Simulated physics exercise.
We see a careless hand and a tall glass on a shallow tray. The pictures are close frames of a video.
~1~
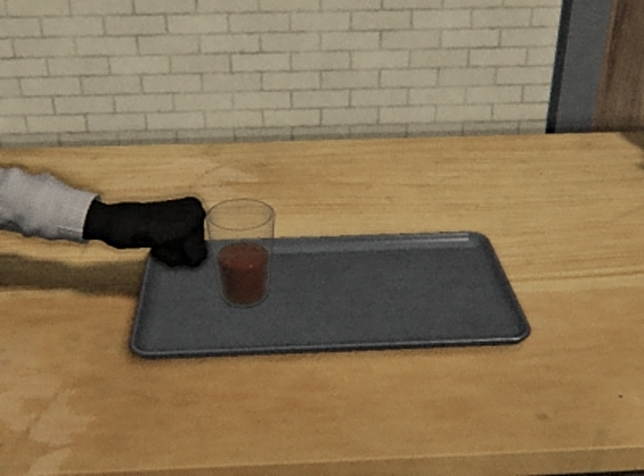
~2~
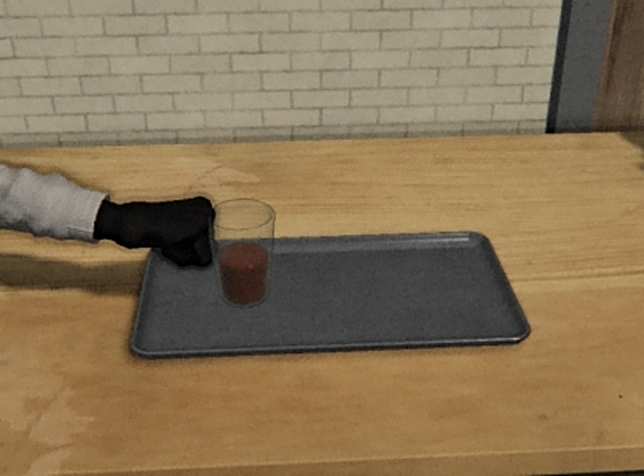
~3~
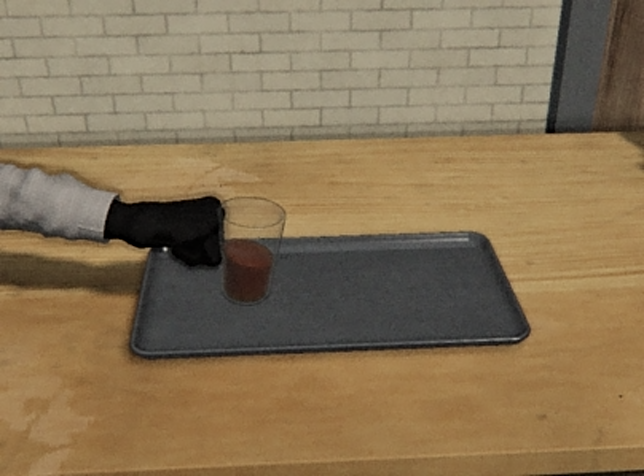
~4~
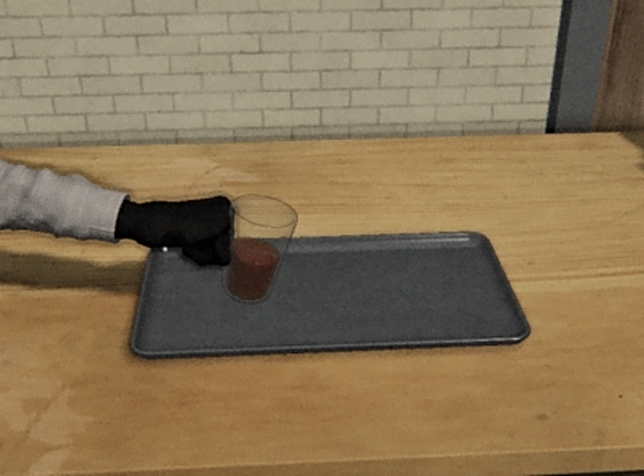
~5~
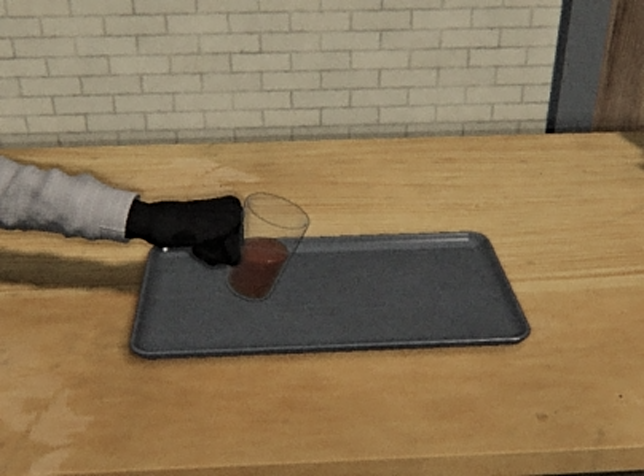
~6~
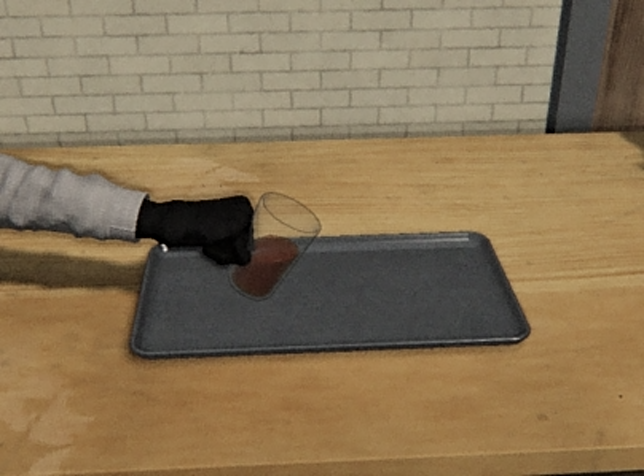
A black-gloved hand pushed against a clear glass of reddish tea on a shallow gray tray, nudging it slightly right, and then the glass leaned farther and farther over to the right.
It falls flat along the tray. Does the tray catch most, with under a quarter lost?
After the fall over a quarter gets off the tray.
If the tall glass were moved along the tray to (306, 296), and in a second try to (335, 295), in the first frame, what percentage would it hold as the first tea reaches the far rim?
About 70 and 85 per cent.
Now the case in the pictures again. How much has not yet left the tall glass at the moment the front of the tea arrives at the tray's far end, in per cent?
Close to 45 per cent.
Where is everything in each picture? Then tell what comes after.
In the first frame, it leans 0°; its right rim is at (273, 215); the tea meets the walls at (217, 252) and (269, 251); the tray's far rim is at (506, 281); the tray is clear ahead.
In the second frame, it leans 0°; its right rim is at (273, 215); the tea meets the walls at (217, 253) and (269, 251).
In the third frame, it leans 7°; its right rim is at (284, 216); the tea meets the walls at (222, 242) and (273, 252).
In the fourth frame, it leans 14°; its right rim is at (296, 218); the tea meets the walls at (230, 238) and (280, 250).
In the fifth frame, it leans 21°; its right rim is at (308, 222); the tea meets the walls at (235, 245) and (289, 248).
In the sixth frame, it leans 29°; its right rim is at (319, 227); the tea meets the walls at (239, 252) and (300, 244).
A moment on, the tall glass lies on its side and 100 per cent is in the glass, 0 on the tray and 0 above or beyond its rim.
Next, the tall glass lies on its side and 71 per cent is in the glass, 24 on the tray and 5 above or beyond its rim.
Then the tall glass lies on its side and 36 per cent is in the glass, 60 on the tray and 3 above or beyond its rim.
Later the tall glass lies on its side and 18 per cent is in the glass, 44 on the tray and 38 above or beyond its rim.
In the end 63 per cent is held by tray and glass, 37 is off the tray.
